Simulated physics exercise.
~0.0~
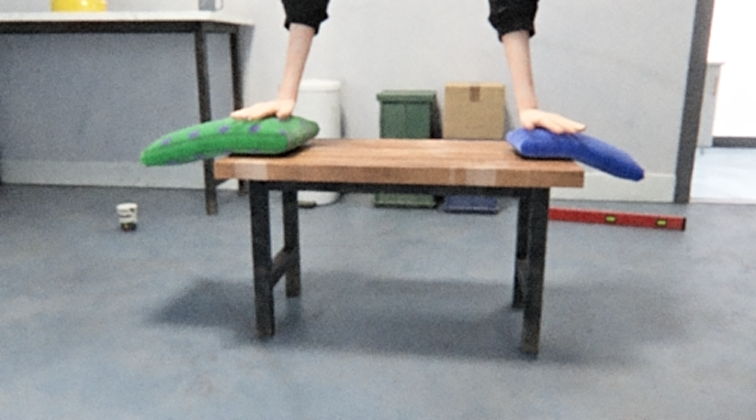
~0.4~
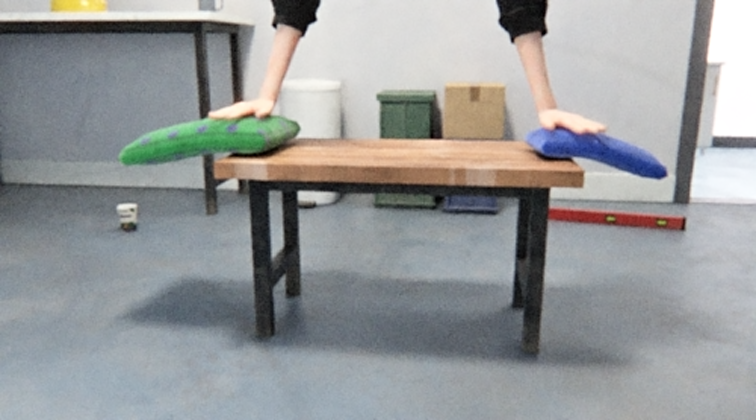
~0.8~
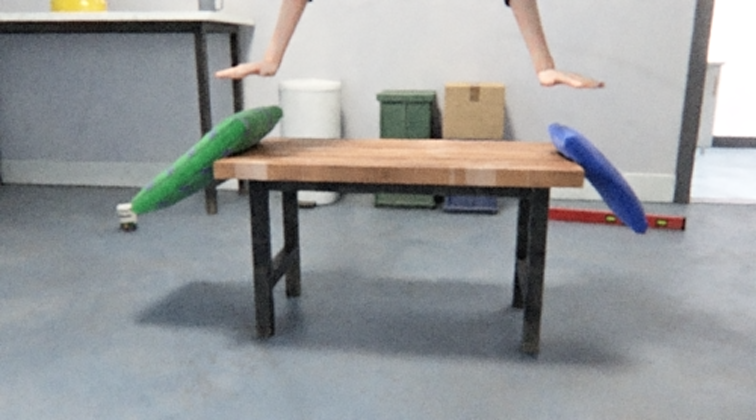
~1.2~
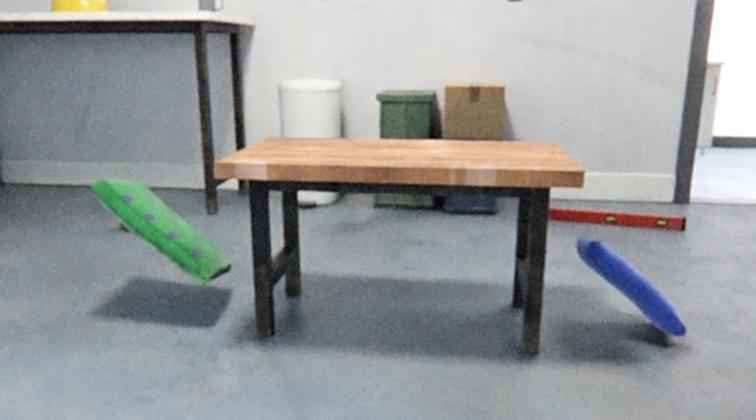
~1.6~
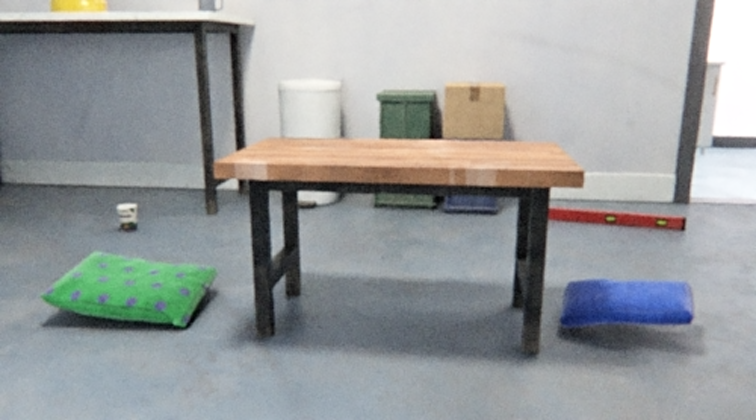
In a room with a grey floor, a wooden bench stands with a spotted green pillow at its left end and a blue sack at its right end. A person behind it presses a hand on each and slides them outward, until both hang well past the ends. The hands then lift away, and both things tip downward over the edges. The green pillow turns in the air on the left as the blue sack reaches the floor on the right. At the end, both lie on the floor on either side of the empty bench.
